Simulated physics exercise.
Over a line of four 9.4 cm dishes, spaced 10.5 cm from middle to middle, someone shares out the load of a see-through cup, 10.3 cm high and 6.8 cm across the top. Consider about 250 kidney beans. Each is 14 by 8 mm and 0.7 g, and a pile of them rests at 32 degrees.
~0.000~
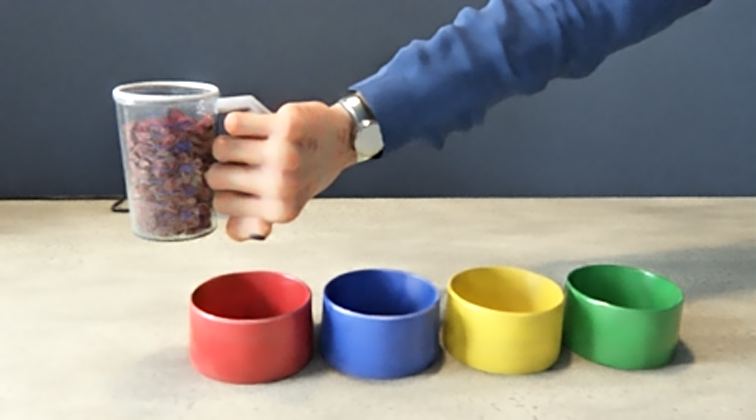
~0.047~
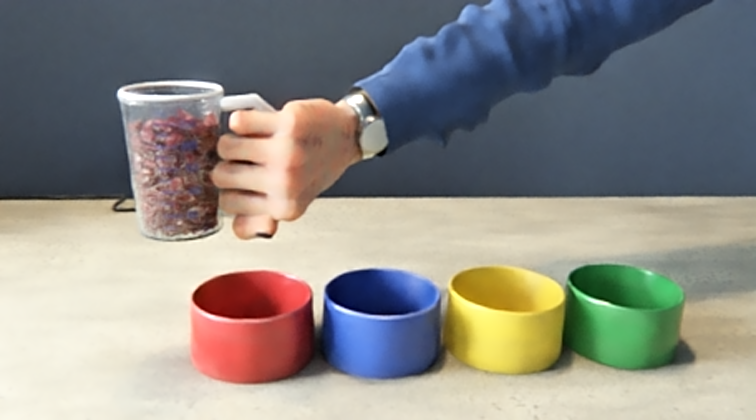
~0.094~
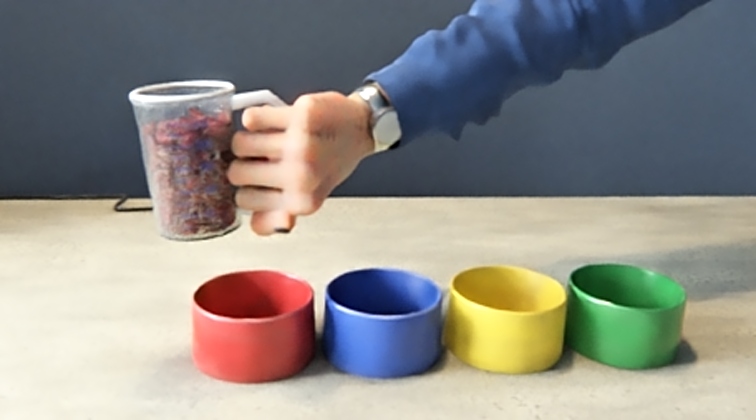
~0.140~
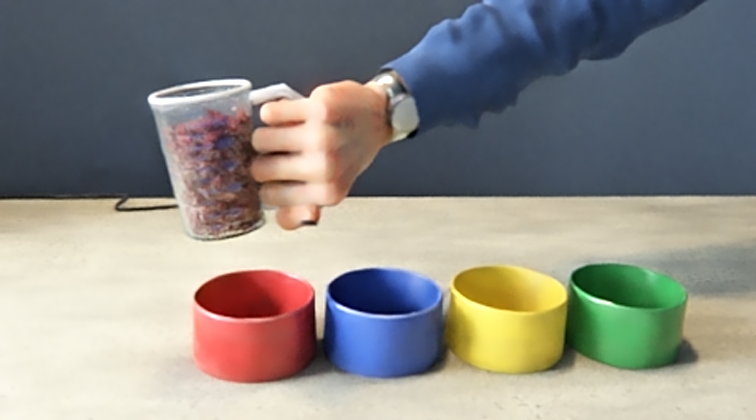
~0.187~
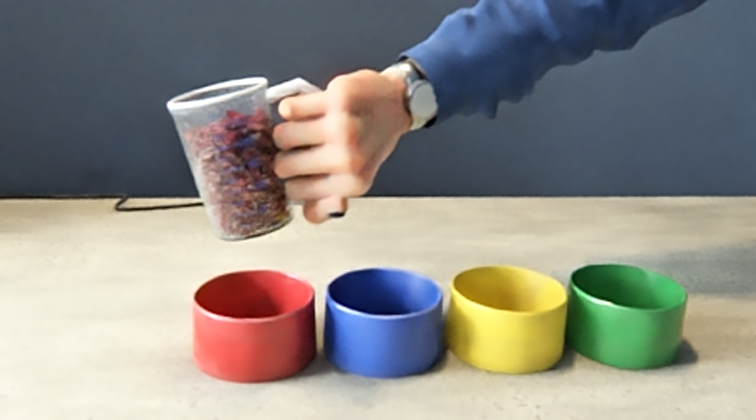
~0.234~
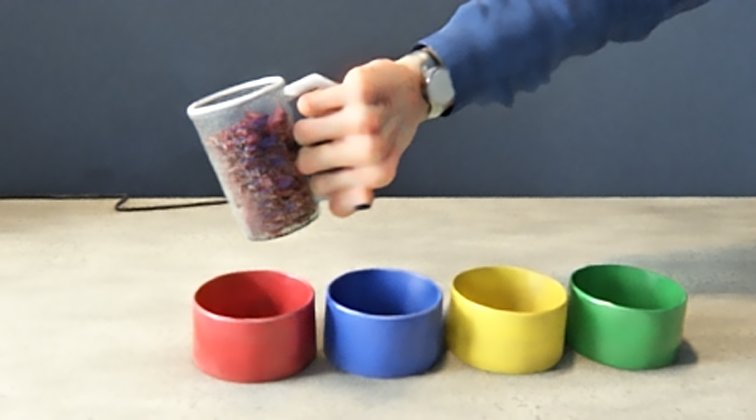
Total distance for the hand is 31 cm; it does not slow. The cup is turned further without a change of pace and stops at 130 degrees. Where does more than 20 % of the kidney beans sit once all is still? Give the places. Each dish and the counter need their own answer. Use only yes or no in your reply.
Red dish: No; blue dish: No; green dish: No; yellow dish: Yes; counter: No.
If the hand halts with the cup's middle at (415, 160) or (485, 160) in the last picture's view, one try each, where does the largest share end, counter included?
The largest share ends at blue first and at blue second.
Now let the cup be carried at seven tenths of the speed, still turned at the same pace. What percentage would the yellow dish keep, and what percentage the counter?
Result - yellow dish: 80; counter: 10.
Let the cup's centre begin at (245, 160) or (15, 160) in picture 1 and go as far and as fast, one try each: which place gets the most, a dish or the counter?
The winner: Yellow; blue.
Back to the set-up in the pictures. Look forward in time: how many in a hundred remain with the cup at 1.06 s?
Somewhere close to 95 percent.
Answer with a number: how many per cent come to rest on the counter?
Estimate: Near 0 per cent.
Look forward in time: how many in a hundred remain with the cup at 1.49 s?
Approx. 0 % - an estimate.
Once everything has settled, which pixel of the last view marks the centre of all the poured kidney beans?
After settling, the middle sits near (499, 316).
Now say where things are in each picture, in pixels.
The first picture shows cup at (172, 161), tilt 0 degrees, lip at (118, 90), moved 0.0 cm; middle of the pieces at (170, 174); red dish at (252, 295); blue dish at (382, 292); yellow dish at (506, 289); green dish at (624, 287).
The second picture shows cup at (177, 161), tilt 1 degrees, lip at (122, 91), moved 0.3 cm; middle of the pieces at (176, 173).
The third picture shows cup at (192, 161), tilt 4 degrees, lip at (135, 94), moved 1.3 cm; middle of the pieces at (191, 173).
The fourth picture shows cup at (214, 160), tilt 9 degrees, lip at (153, 98), moved 2.9 cm; middle of the pieces at (214, 173).
The fifth picture shows cup at (237, 161), tilt 14 degrees, lip at (172, 103), moved 4.5 cm; middle of the pieces at (238, 173).
The sixth picture shows cup at (260, 161), tilt 19 degrees, lip at (191, 109), moved 6.2 cm; middle of the pieces at (262, 173); red dish at (255, 294); blue dish at (385, 291); yellow dish at (509, 289); green dish at (627, 287). Its pace works out near 105 degrees a second; the hand travels 36 cm a second.
Then, at 0.73 s, tilt 71 degrees; cup holds 100 %.
Then, at 1.06 s, tilt 106 degrees; cup holds 95 %.
After 1.49 s, tilt 130 degrees; cup holds 0 %, yellow 95 %.
In the end, at 2.2 s, red 0 %, blue 0 %, green 0 %, yellow 95 %, counter 0 %.
